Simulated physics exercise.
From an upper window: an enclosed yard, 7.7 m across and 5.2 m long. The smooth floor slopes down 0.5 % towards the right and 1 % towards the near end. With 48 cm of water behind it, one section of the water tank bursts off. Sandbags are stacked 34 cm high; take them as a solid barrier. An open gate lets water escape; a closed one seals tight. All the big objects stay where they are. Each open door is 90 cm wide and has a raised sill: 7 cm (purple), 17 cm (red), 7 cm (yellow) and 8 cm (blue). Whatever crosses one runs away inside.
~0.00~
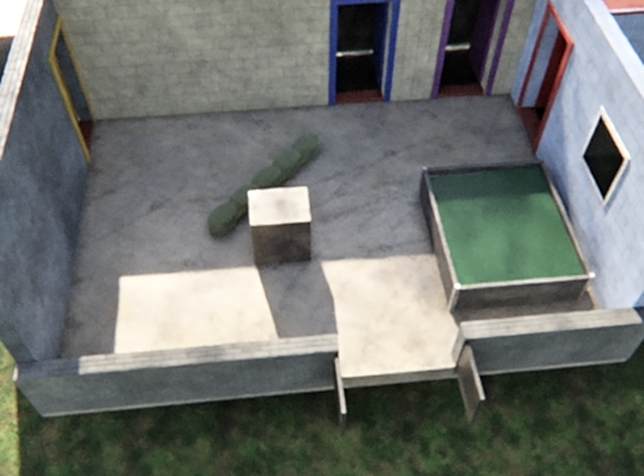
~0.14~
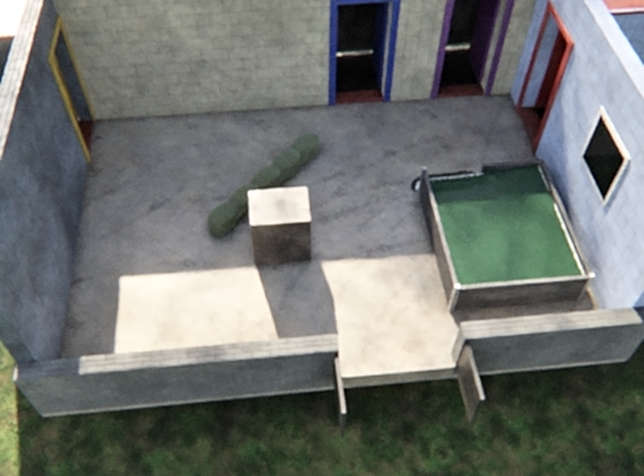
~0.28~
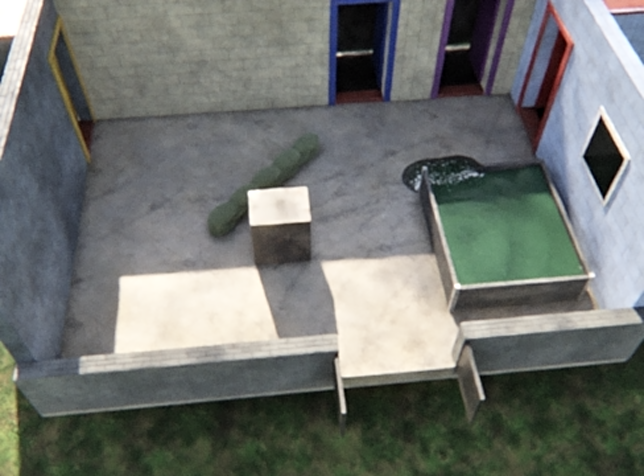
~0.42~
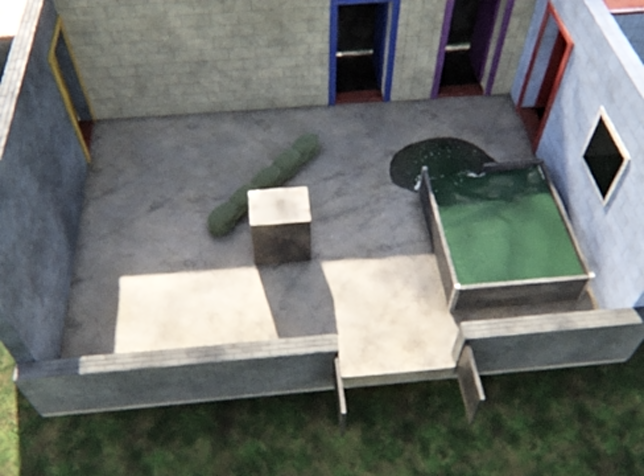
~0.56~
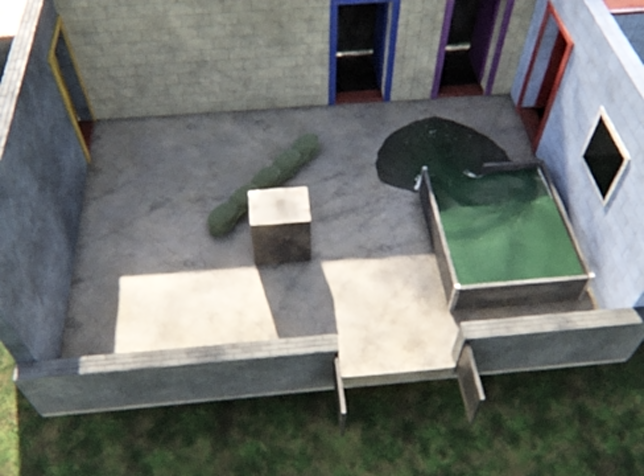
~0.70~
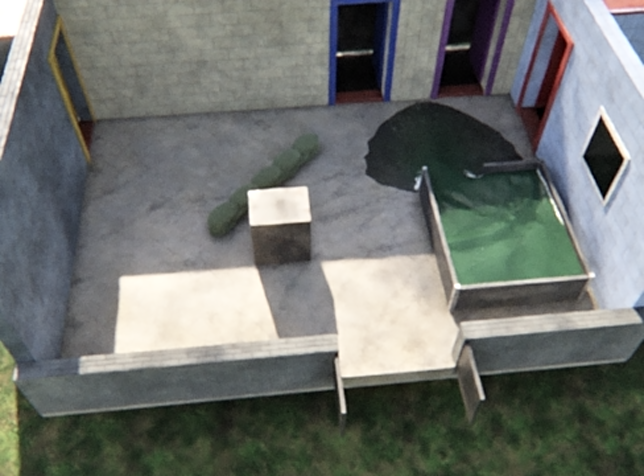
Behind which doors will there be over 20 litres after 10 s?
The water let in: At the purple door it exceeds the limit; at the red door it stays under the limit; at the yellow door it keeps below the limit; at the blue door it goes over the limit.
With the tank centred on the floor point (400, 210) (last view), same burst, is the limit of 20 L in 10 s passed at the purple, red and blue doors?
Then: Purple under, red below, blue over.
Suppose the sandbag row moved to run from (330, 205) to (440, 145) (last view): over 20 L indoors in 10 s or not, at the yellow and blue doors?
Against that limit: Yellow under, blue below.
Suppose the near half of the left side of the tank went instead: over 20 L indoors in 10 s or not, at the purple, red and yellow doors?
Against that limit: Purple under, red below, yellow under.
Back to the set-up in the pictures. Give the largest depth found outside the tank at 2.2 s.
About 24 cm.
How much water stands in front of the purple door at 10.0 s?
Roughly 6.5 cm deep.
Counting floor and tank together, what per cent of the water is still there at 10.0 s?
Some 86 per cent remains.
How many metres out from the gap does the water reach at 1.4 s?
Some 2.6 m out.
After 1.4 s water covers 20 % of the floor and is deepest (27 cm) near (446, 184); purple door 15 cm at the sill, 9 L in, red door 3 cm at the sill, 0 L in, yellow door not reached, blue door 15 cm at the sill, 1 L in.
After 2.2 s water covers 20 % of the floor and is deepest (24 cm) near (435, 184); purple door 19 cm at the sill, 44 L in, red door 3 cm at the sill, 0 L in, yellow door not reached, blue door 17 cm at the sill, 24 L in.
After 3.5 s water covers 35 % of the floor and is deepest (20 cm) near (509, 99); purple door 16 cm at the sill, 108 L in, red door 8 cm at the sill, 0 L in, yellow door not reached, blue door 15 cm at the sill, 64 L in.
After 6.0 s water covers 55 % of the floor and is deepest (13 cm) near (413, 105); purple door 11 cm at the sill, 158 L in, red door 8 cm at the sill, 0 L in, yellow door 7 cm at the sill, 4 L in, blue door 11 cm at the sill, 85 L in.
After 10.0 s water covers 80 % of the floor and is deepest (10 cm) near (606, 337); purple door 6 cm at the sill, 172 L in, red door 6 cm at the sill, 0 L in, yellow door 5 cm at the sill, 5 L in, blue door 7 cm at the sill, 90 L in.
